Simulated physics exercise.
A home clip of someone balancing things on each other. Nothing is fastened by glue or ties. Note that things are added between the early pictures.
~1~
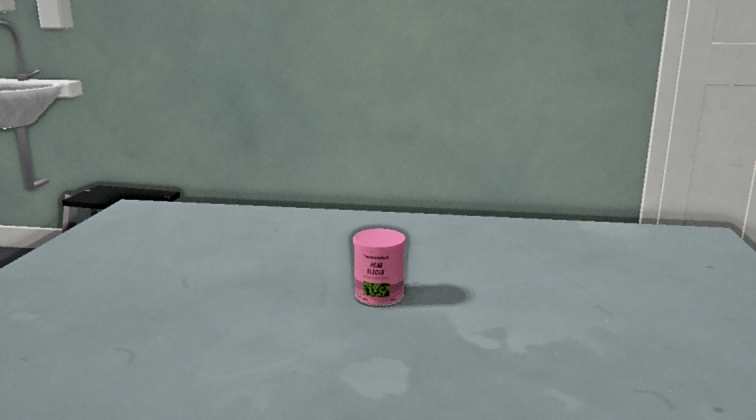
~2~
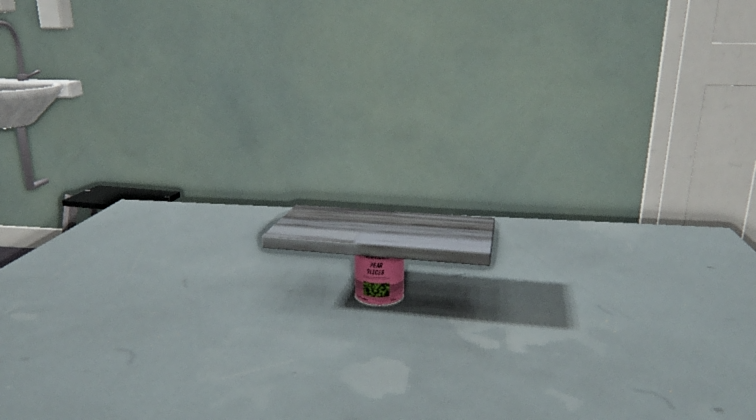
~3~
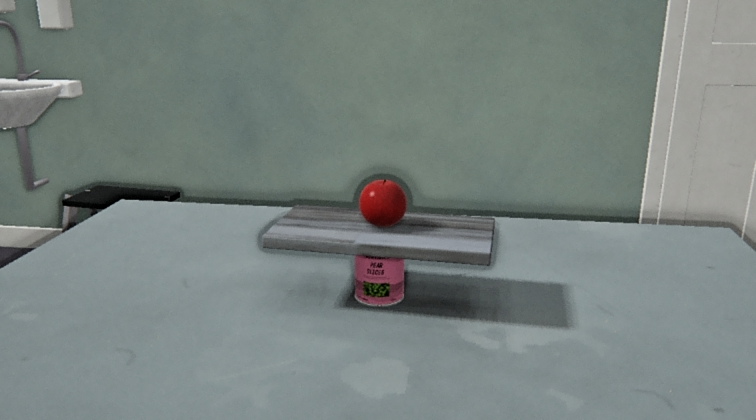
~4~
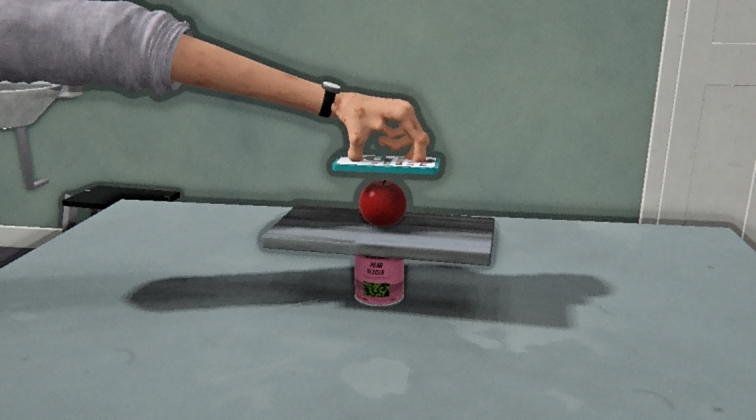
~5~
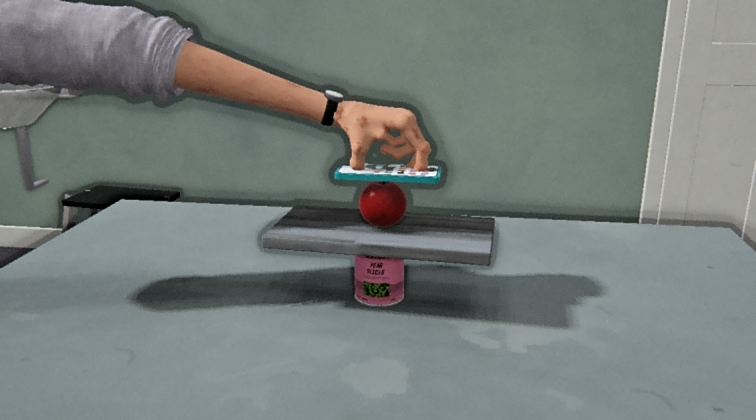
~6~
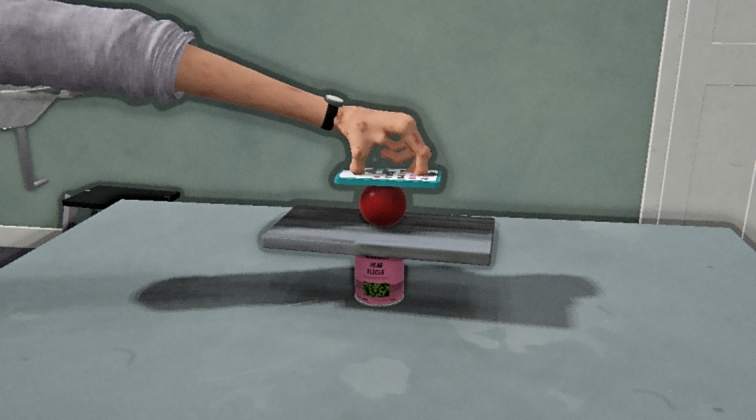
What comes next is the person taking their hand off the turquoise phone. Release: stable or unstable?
I'd say it fails.
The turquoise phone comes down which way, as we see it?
Observed: The object is displaced in the rightward direction.
Then, 0.40 s on from there, turquoise phone turned 42° from how it was put near (410, 192).
Then, 0.60 s on from there, turquoise phone now fallen.
In the end, fallen, turquoise phone; the other 3 unmoved. At the end, from the last picture's camera, turquoise phone near (478, 228). The pile gives way.
